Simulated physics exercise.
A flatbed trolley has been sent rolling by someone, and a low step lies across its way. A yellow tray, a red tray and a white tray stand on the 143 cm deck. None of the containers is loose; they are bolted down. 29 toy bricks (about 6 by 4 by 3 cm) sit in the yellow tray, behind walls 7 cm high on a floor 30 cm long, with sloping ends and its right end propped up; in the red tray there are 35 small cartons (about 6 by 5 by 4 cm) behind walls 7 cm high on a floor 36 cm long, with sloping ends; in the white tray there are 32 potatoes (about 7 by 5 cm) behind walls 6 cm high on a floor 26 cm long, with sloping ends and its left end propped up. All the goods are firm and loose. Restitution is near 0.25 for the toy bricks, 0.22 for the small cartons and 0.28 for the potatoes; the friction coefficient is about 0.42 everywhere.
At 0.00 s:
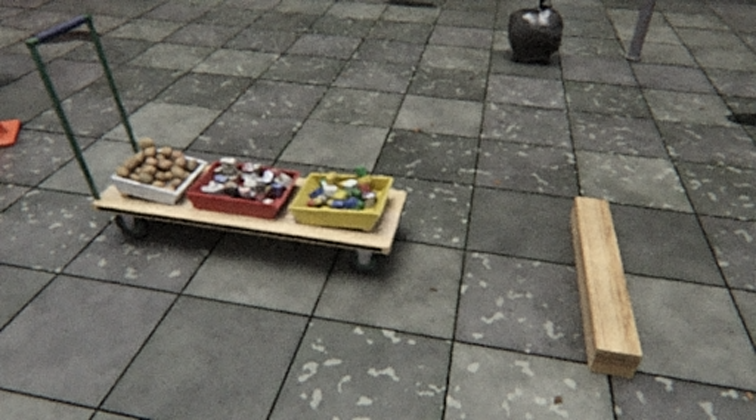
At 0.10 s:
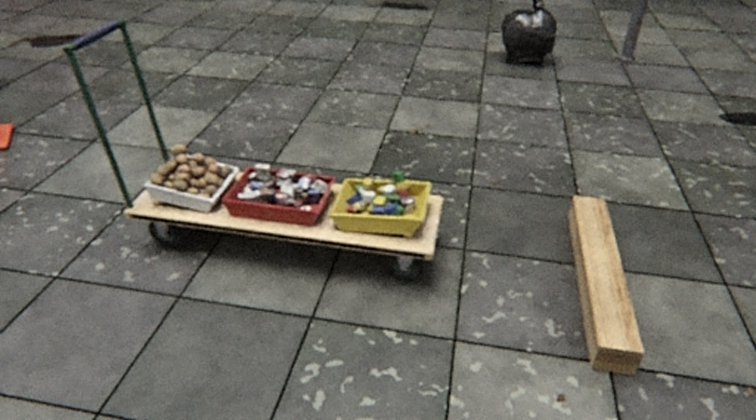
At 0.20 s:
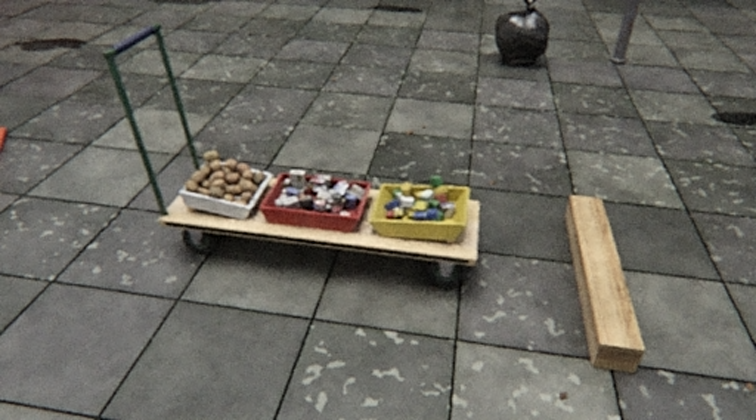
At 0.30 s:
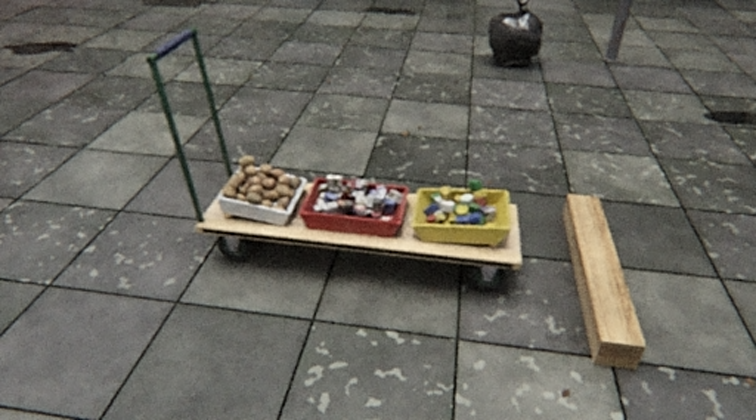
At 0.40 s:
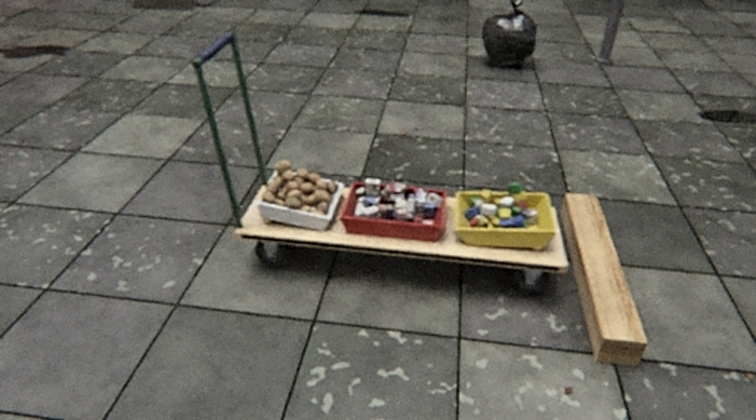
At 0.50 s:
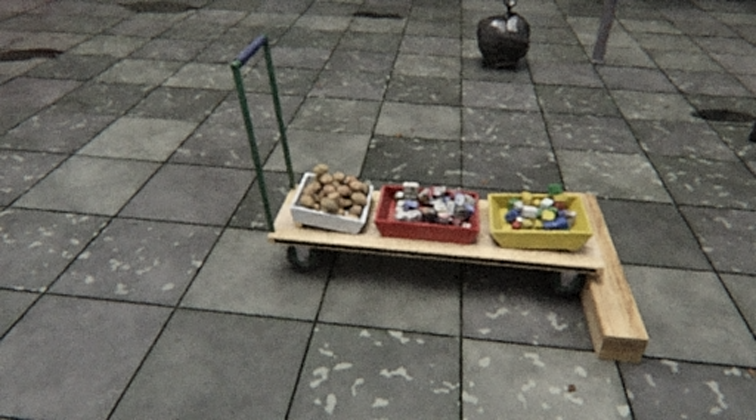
A flatbed trolley carrying a white tray of potatoes, a red tray of small cartons and a yellow tray of toy bricks rolls rightward across grey paving. It steadily closes the gap to a wooden beam lying across its way, until its front end is at the beam, with the goods still in their trays.
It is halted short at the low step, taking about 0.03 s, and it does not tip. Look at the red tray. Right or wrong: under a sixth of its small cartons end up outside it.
Right.
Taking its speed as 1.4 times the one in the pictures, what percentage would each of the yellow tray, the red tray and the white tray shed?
Yellow tray 20, red tray 20, white tray 50 per cent.
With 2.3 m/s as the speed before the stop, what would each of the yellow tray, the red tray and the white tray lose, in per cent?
Yellow tray 20 %, red tray 20 %, white tray 40 %.
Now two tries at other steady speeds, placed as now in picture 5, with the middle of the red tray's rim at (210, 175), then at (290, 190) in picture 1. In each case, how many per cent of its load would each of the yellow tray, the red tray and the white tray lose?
Yellow tray: 20 / 0 percent; red tray: 20 / 0 percent; white tray: 40 / 10 percent.
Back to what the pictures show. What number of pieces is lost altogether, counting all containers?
I'd put it near 18.
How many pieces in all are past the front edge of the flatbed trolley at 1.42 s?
Some 3 pieces.
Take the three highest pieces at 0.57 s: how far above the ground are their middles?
Mean height: Some 38 cm.
After 0.57 s, 1 of 29 out of the yellow tray, 1 of 35 out of the red tray and 0 of 32 out of the white tray.
After 0.69 s, 2 of 29 out of the yellow tray, 2 of 35 out of the red tray and 7 of 32 out of the white tray.
After 0.92 s, 4 of 29 out of the yellow tray, 3 of 35 out of the red tray and 11 of 32 out of the white tray.
Outcome (at 1.42 s), 4 of 29 out of the yellow tray, 3 of 35 out of the red tray and 11 of 32 out of the white tray. Asked share, 3 of 35, 9 per cent.
